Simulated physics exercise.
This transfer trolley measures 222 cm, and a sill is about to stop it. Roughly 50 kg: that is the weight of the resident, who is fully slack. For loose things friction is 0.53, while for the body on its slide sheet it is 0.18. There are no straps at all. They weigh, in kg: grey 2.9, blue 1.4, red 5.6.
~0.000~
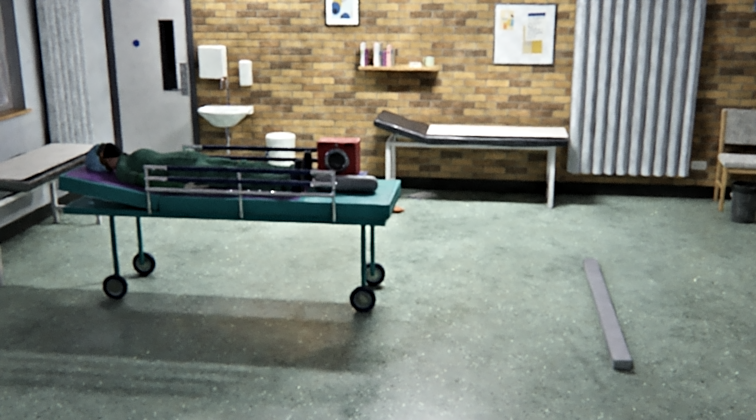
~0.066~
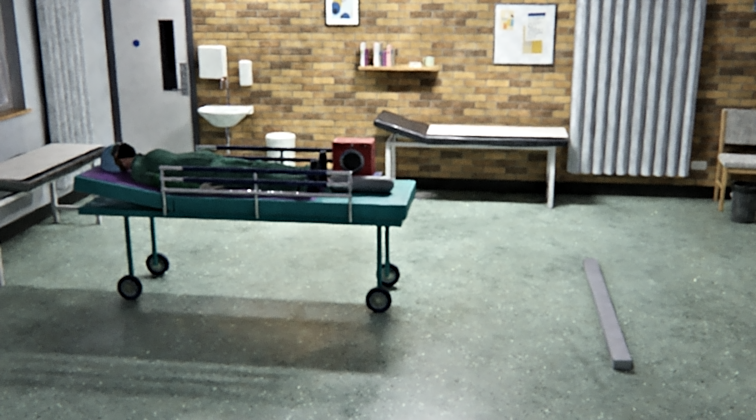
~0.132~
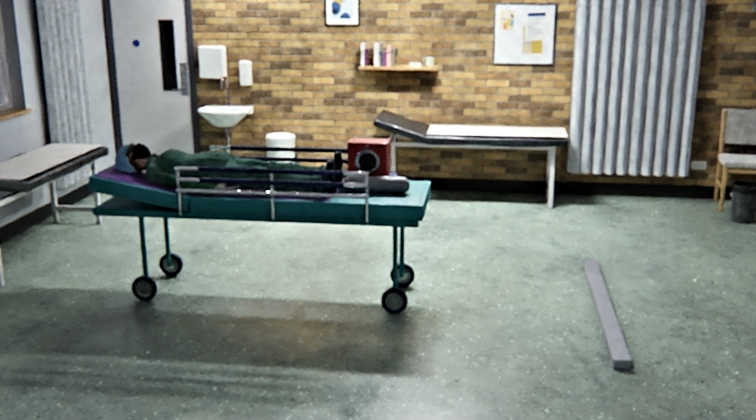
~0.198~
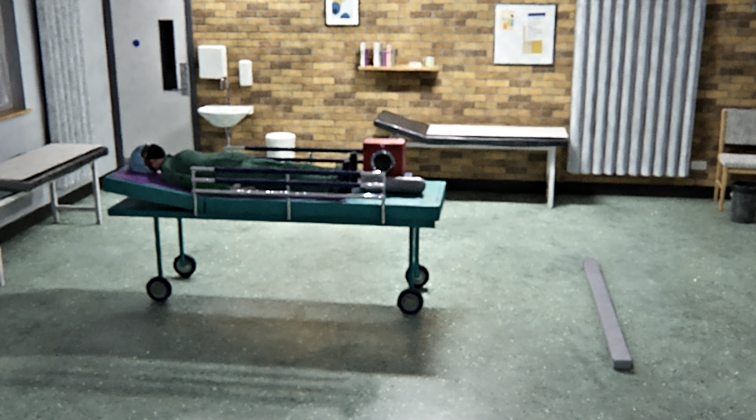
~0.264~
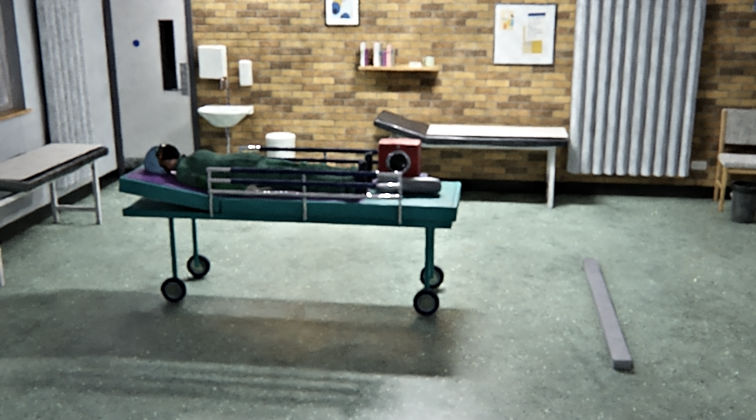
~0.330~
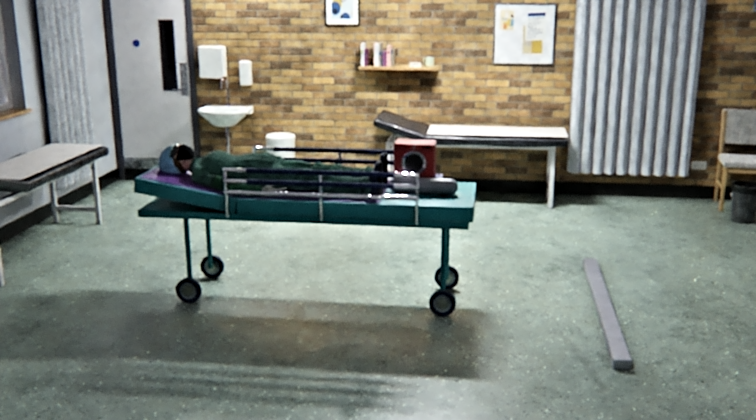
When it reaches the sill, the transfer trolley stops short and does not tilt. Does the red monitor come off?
Falls away.
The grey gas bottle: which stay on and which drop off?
The grey gas bottle: Kept on.
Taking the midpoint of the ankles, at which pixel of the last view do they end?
Around (618, 194).
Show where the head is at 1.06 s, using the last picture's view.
The head sits close to (342, 171).
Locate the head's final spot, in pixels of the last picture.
Somewhere about (407, 181) in the last picture.
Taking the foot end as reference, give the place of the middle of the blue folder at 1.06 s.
About 20 cm short of it.
Contact comes at 0.91 s.
After 1.06 s the red monitor is 23 cm short of the foot end, tilted 0°, near (583, 164) in the last picture's view.
After 1.31 s the red monitor is 3 cm past the foot end, tilted 5°, near (621, 165) in the last picture's view; the grey gas bottle 8 cm short of the foot end, tilted 0°.
After 1.61 s the red monitor is 33 cm past the foot end, tilted 65°, near (663, 211) in the last picture's view; the grey gas bottle 8 cm short of the foot end, tilted 5°.
Final state at 2.4 s, grey gas bottle stays on; blue folder drops off; red monitor drops off.
